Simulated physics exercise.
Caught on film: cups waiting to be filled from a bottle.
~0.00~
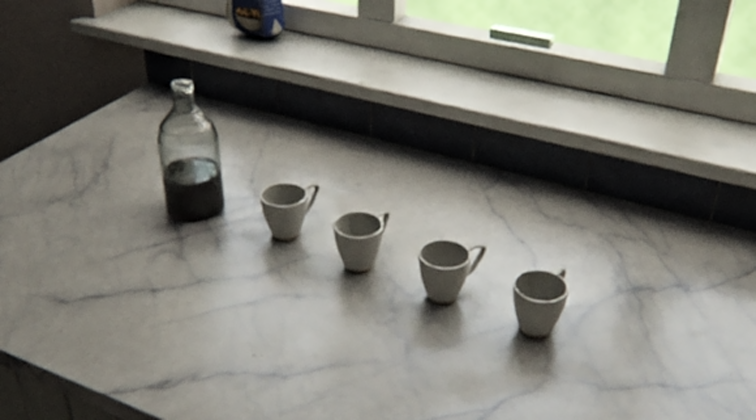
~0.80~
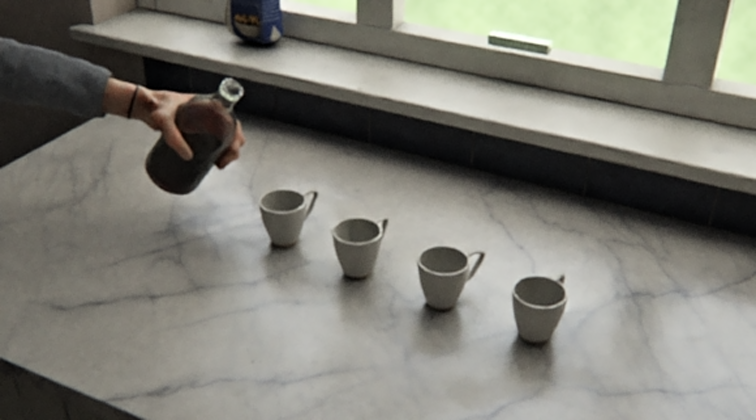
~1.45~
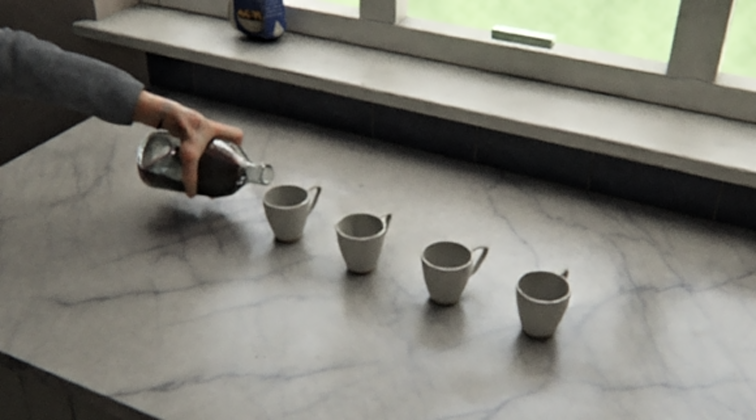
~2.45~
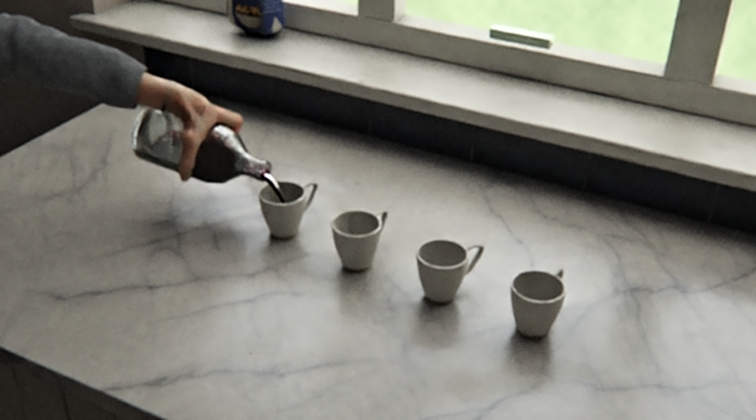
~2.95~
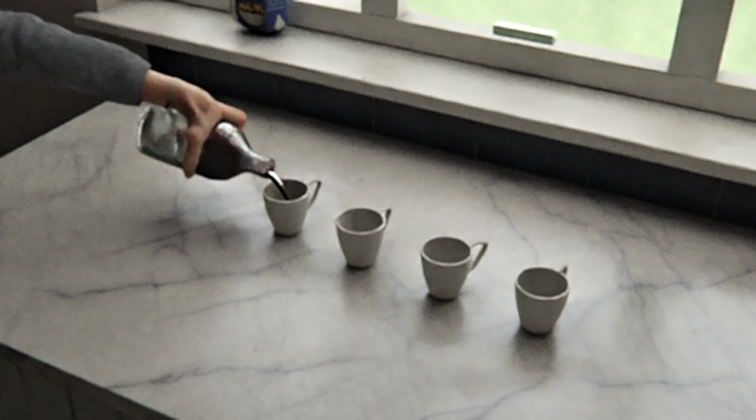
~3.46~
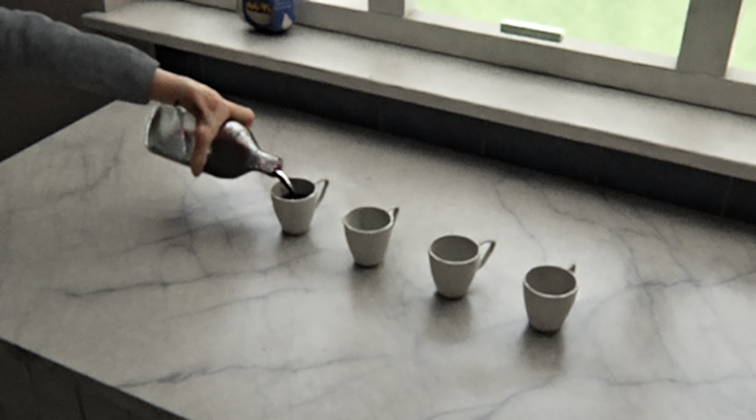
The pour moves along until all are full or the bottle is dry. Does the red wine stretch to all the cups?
The red wine falls short.
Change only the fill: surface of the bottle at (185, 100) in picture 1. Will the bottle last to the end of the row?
Then: Will do.
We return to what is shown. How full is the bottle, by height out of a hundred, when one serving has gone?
I make it 20 per cent.
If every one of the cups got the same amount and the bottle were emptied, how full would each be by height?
Some 65 per cent.
After 4.1 s, the first is about three quarters full.
After 9.0 s, the first is done and the bottle has about two thirds of its load.
After 23.7 s, the bottle is empty with two filled and the next at about two thirds of a serving.
